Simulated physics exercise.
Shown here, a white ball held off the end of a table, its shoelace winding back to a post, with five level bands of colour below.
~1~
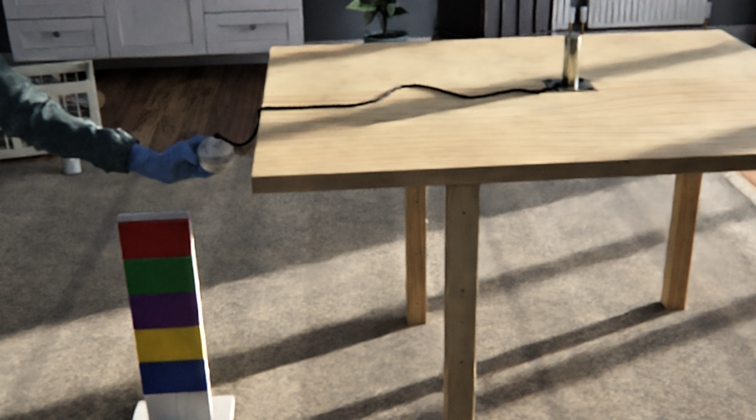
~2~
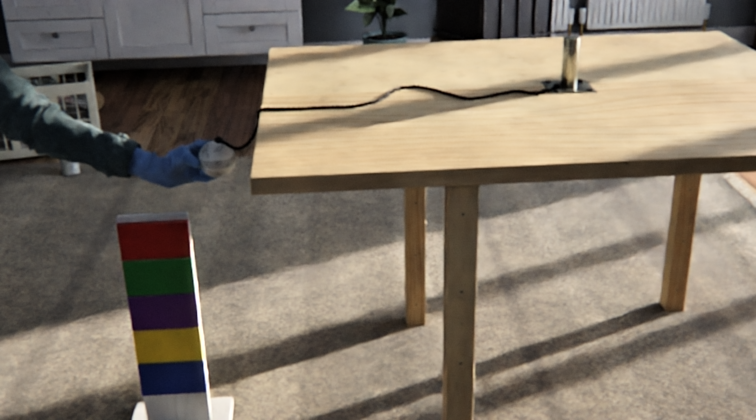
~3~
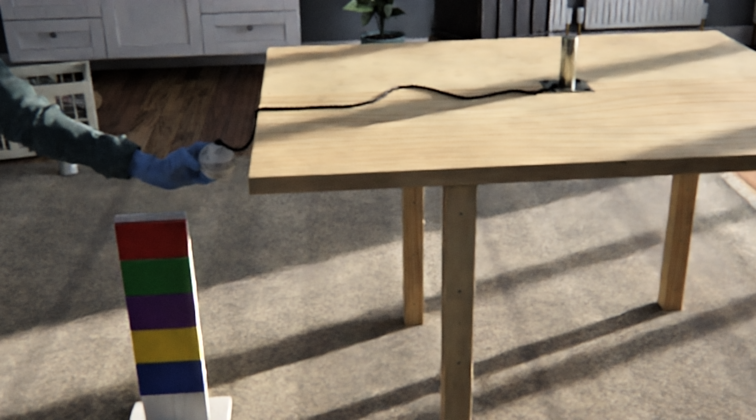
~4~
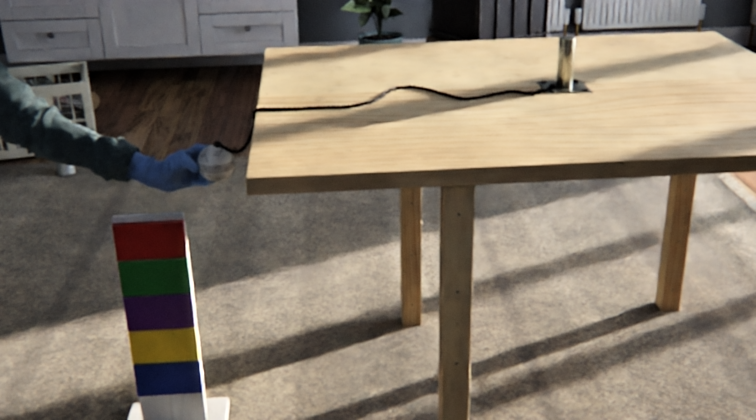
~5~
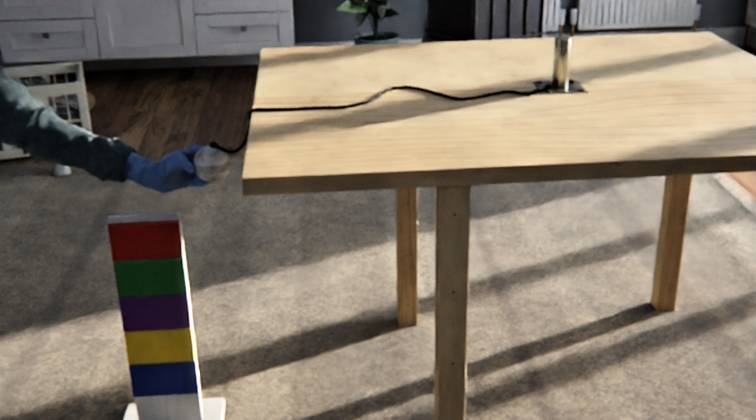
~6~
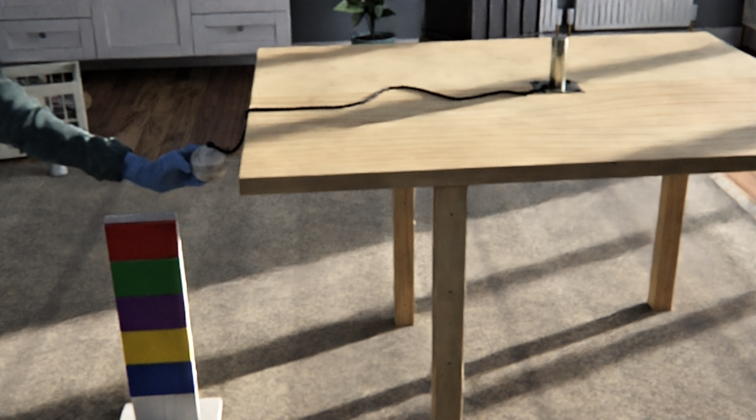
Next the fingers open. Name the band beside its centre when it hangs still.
At green.
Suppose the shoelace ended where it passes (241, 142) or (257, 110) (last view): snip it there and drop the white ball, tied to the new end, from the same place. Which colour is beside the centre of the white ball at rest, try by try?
Try by try: Red; higher than all five.
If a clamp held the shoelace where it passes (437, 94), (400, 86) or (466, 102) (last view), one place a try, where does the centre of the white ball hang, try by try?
In that order: (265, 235), (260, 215) and (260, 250).
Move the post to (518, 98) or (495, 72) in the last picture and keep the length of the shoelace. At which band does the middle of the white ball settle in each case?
In that order: Purple; purple.
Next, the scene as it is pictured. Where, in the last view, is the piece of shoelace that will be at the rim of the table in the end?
Near (335, 107).
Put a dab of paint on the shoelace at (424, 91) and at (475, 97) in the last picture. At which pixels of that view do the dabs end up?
About (379, 97), and the other about (442, 93).
Early on, ball near (295, 245); level with red.
Midway, ball near (255, 265); level with green.
Finally, ball near (252, 268); level with green. Its centre hangs level with the green band.
